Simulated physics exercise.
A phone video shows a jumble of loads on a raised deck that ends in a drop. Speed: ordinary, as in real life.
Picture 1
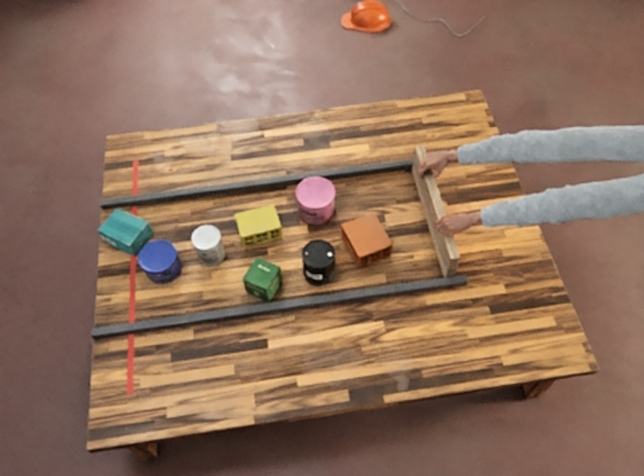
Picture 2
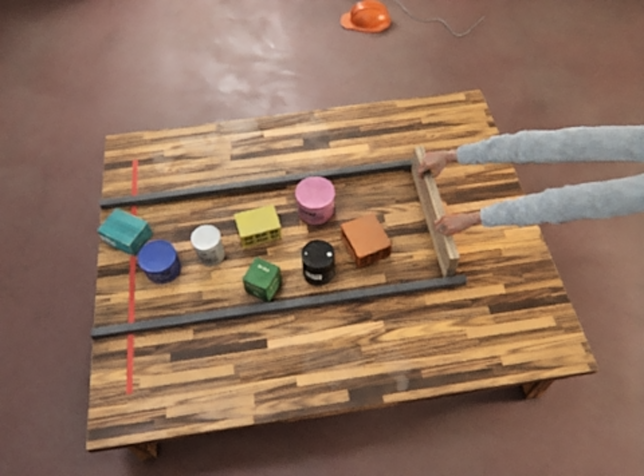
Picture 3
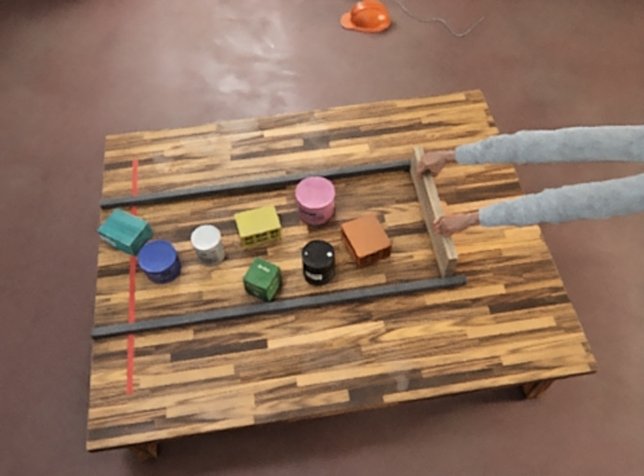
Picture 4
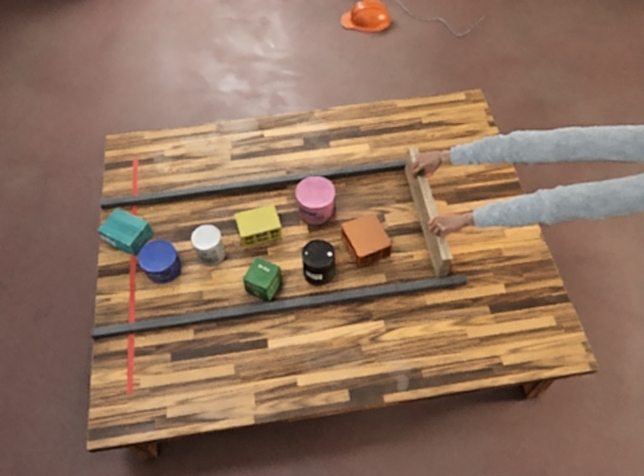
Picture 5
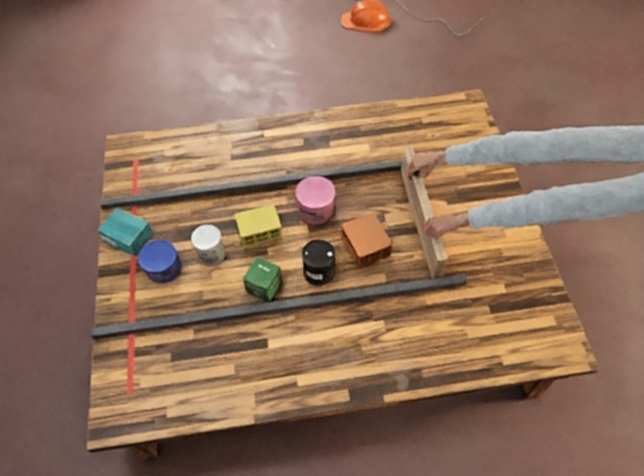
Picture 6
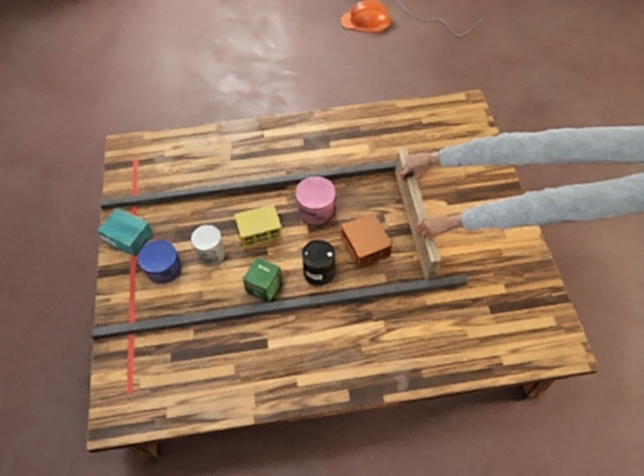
We see two hands slowly slide a wooden plank a short way left between two dark rails on a wooden table, toward an orange crate, while the colourful boxes and round containers ahead of it stay still.
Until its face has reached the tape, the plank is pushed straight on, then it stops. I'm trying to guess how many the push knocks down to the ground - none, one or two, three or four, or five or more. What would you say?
Watching this, the number dropping off is more than four.
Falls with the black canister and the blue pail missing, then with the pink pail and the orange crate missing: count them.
3 for the first case, 3 for the second.
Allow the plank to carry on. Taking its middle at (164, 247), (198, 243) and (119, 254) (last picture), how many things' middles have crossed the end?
2, 1 and 5.
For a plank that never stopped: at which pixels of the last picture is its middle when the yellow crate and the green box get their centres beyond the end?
Roughly (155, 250); roughly (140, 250).
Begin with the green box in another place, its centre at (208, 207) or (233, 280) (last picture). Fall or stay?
For the green box: It comes off, then it comes off.
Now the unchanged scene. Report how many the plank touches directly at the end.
That number would be 3.
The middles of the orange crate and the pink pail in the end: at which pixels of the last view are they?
One is at about (112, 270), the other at about (111, 227).
Soon after, none off yet; turquoise parcel at rest near (126, 232); blue pail at rest near (161, 263); white pail at rest near (209, 247).
Then, none off yet; turquoise parcel at rest near (126, 232); blue pail moved a little near (157, 264); white pail moved about its own width near (188, 256).
Further on, none off yet; turquoise parcel tipped well over near (81, 249); blue pail moved about its own width near (102, 274); white pail moved well along near (134, 264).
By the end, the number that fall off is five or more; fallen, yellow crate, green box, white pail, blue pail and turquoise parcel.
